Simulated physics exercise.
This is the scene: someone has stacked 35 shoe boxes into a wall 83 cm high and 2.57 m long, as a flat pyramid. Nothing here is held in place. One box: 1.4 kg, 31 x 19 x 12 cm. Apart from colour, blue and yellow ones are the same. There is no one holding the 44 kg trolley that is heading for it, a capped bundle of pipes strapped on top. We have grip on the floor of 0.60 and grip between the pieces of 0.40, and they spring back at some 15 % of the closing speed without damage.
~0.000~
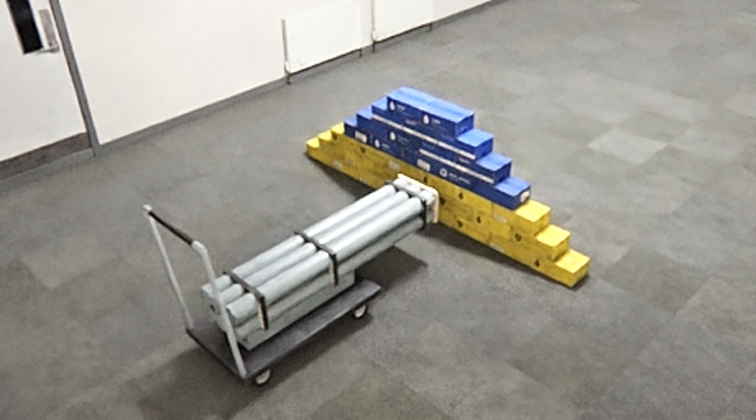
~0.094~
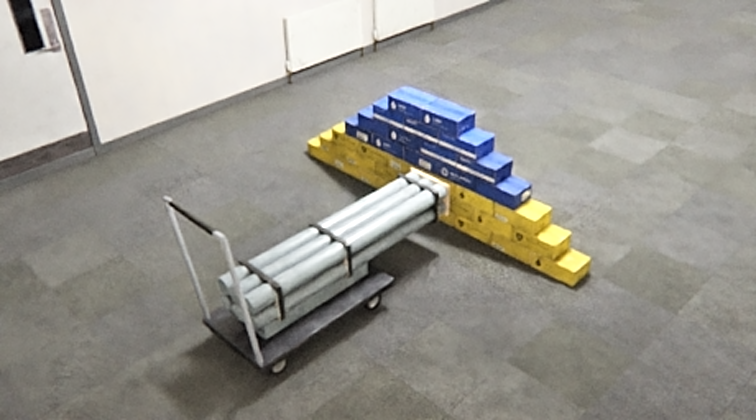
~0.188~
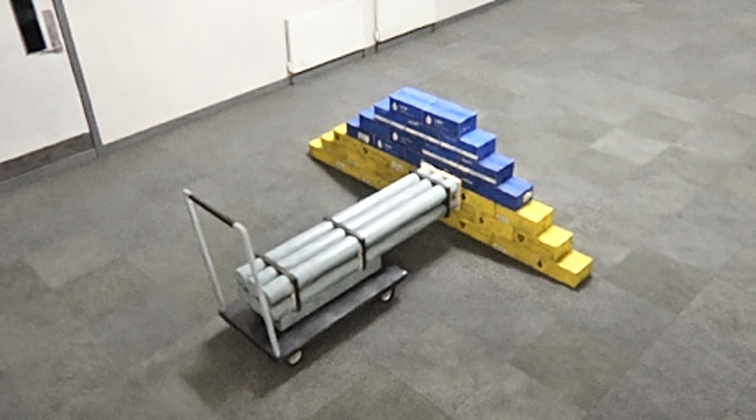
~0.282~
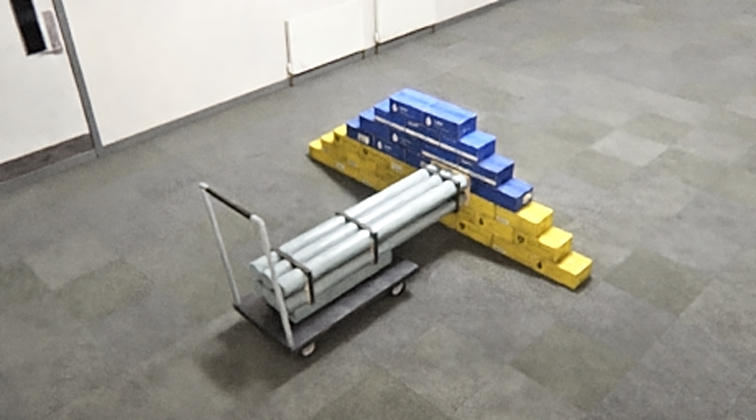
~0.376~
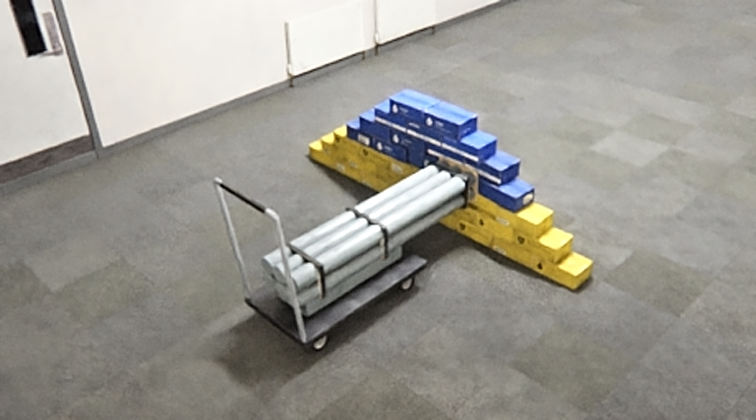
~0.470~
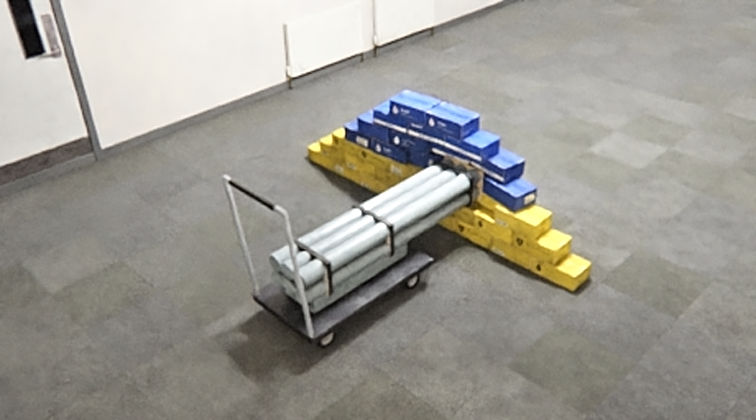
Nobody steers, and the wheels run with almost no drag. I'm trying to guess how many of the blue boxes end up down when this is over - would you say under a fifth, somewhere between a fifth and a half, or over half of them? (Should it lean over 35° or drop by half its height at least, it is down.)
I would say over half of them.
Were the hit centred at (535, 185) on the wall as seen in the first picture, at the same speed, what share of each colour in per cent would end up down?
Yellow 0, blue 0 per cent.
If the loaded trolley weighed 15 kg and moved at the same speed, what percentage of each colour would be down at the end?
Yellow 0, blue 0 per cent.
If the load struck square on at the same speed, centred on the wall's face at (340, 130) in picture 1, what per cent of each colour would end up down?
Then yellow 0, blue 10 per cent.
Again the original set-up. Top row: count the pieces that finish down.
Top row tally: 2.
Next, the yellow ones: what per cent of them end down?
Share down, yellow: 10 percent.
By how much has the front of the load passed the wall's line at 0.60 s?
At that time it's around 20 cm.
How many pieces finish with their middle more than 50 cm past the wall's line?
About 8 of them.
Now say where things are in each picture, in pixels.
In the first picture (each place is the centre of the face we see best), load (431, 205) 33 cm short of the wall; top blue box (447, 110); top yellow box (403, 169); all as stacked.
The second picture shows load (443, 198) 23 cm short of the wall; top blue box (448, 110).
The third picture shows load (455, 193) 13 cm short of the wall; top blue box (450, 111).
The fourth picture shows load (464, 188) 30 mm short of the wall; top blue box (450, 112).
The fifth picture shows load (473, 184) 53 mm into the wall's line; top blue box (451, 113); 8 have shifted.
The sixth picture shows load (477, 183) 12 cm into the wall's line; top blue box (453, 113) moved 37 mm; top yellow box (405, 173); 14 have shifted.
By 0.60 s, load 18 cm past the wall's line, still rolling; none of the 14 blue boxes down (0 of 35 in all colours); top blue box moved 12 cm.
By 0.84 s, load 24 cm past the wall's line, still rolling; 4 of the 14 blue boxes down (5 of 35 in all colours); top blue box tilted 25°, 49 mm lower.
By 1.08 s, load 27 cm past the wall's line, still rolling; 11 of the 14 blue boxes down (13 of 35 in all colours); top blue box tilted 58°, 41 cm lower.
By 1.48 s, load 29 cm past the wall's line, stopped; 11 of the 14 blue boxes down (13 of 35 in all colours); top blue box on its side.
When it is over (2.9 s), load 29 cm past the wall's line, stopped; 11 of the 14 blue boxes down (13 of 35 in all colours); top blue box upside down; top yellow box unmoved. That is 79 per cent. In pixels of the last frame, middles, top blue box near (512, 137), top yellow box near (414, 168).
